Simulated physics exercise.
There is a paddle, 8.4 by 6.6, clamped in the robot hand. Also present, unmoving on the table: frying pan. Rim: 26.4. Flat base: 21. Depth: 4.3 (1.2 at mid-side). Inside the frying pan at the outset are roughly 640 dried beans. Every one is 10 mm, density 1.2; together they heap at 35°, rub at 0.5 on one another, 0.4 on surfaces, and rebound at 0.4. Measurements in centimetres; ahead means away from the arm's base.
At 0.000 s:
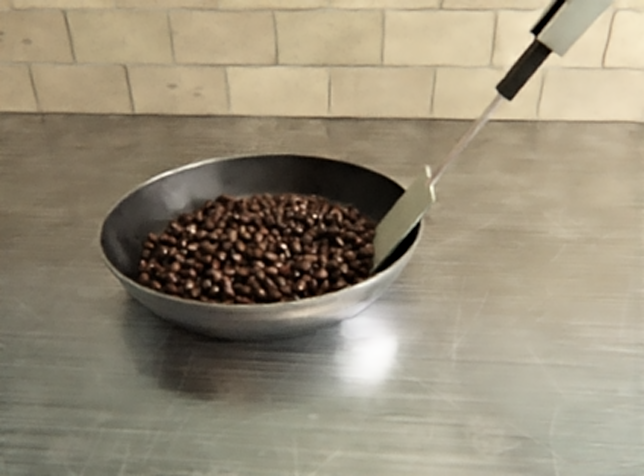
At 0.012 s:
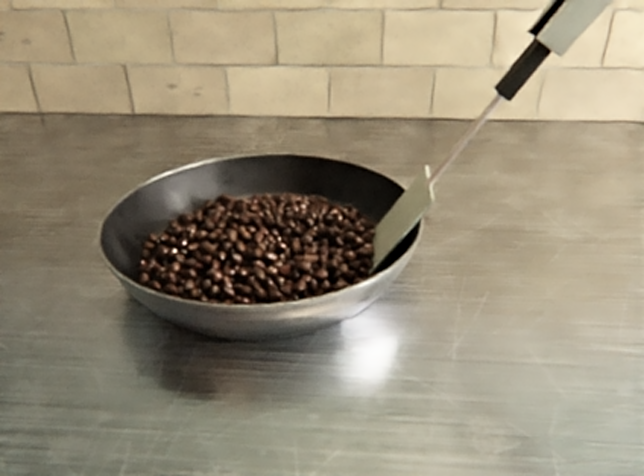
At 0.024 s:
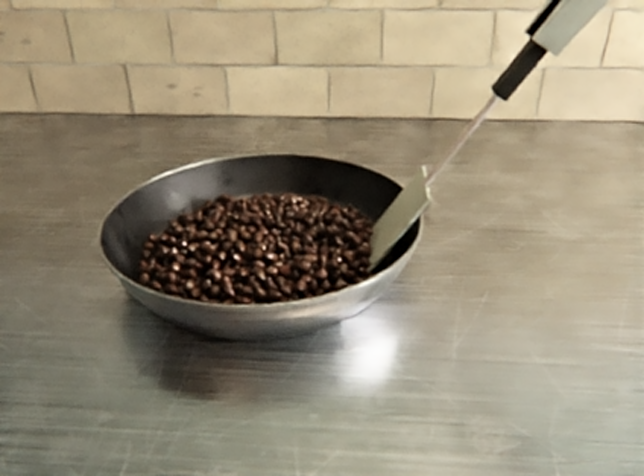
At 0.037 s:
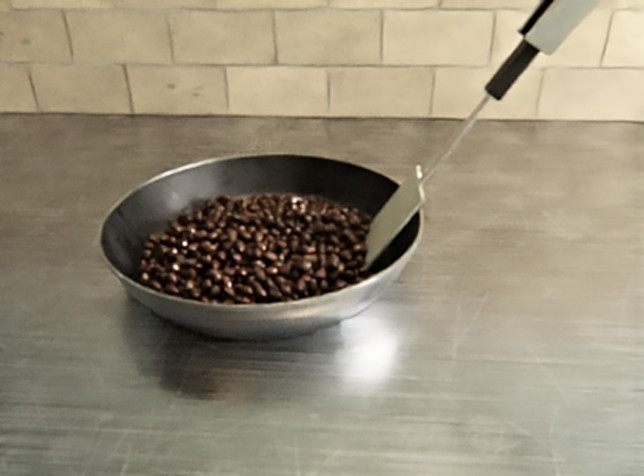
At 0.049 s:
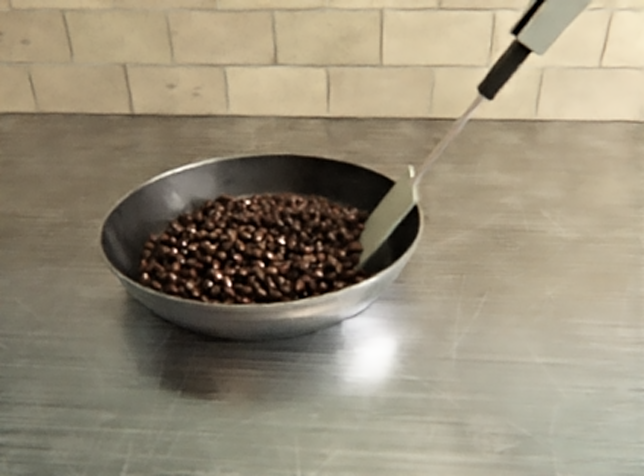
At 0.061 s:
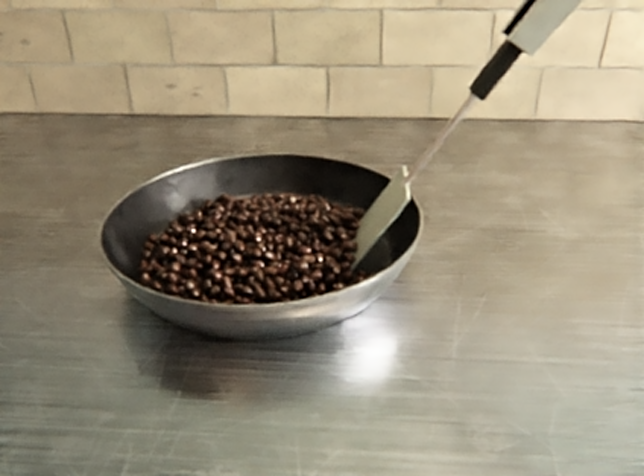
A paddle in a robot hand moves slightly left through dried beans in a frying pan.
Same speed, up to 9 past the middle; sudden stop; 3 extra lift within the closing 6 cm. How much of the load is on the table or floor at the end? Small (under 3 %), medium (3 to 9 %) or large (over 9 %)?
Small.
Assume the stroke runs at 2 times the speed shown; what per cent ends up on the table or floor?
Roughly 10 per cent.
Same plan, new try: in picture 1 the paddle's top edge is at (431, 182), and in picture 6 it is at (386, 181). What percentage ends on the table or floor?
10 per cent.
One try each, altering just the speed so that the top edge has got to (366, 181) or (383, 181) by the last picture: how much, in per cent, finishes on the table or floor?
Estimates: About 20 %, about 15 %.
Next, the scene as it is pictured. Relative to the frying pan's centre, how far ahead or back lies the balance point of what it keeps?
The balance point is about 4.0 cm ahead.
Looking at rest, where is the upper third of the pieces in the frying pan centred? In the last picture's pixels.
It is centred around (160, 228).
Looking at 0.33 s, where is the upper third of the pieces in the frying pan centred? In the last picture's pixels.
The middle lies somewhere about (184, 227).
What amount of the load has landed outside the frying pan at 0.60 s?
Roughly 2 percent of it.
By 0.19 s, sloping 57°, highest piece 4 above the table; 635 in the frying pan.
By 0.33 s, sloping 57°, highest piece 4 above the table; 635 in the frying pan.
By 0.60 s, sloping 57°, highest piece 5 above the table; 626 in the frying pan, 9 on the table or floor.
By 1.65 s, sloping 57°, highest piece 5 above the table; 626 in the frying pan, 9 on the table or floor.
Final count, 626 in the frying pan, 9 on the table or floor. That is 1 % on the table or floor.
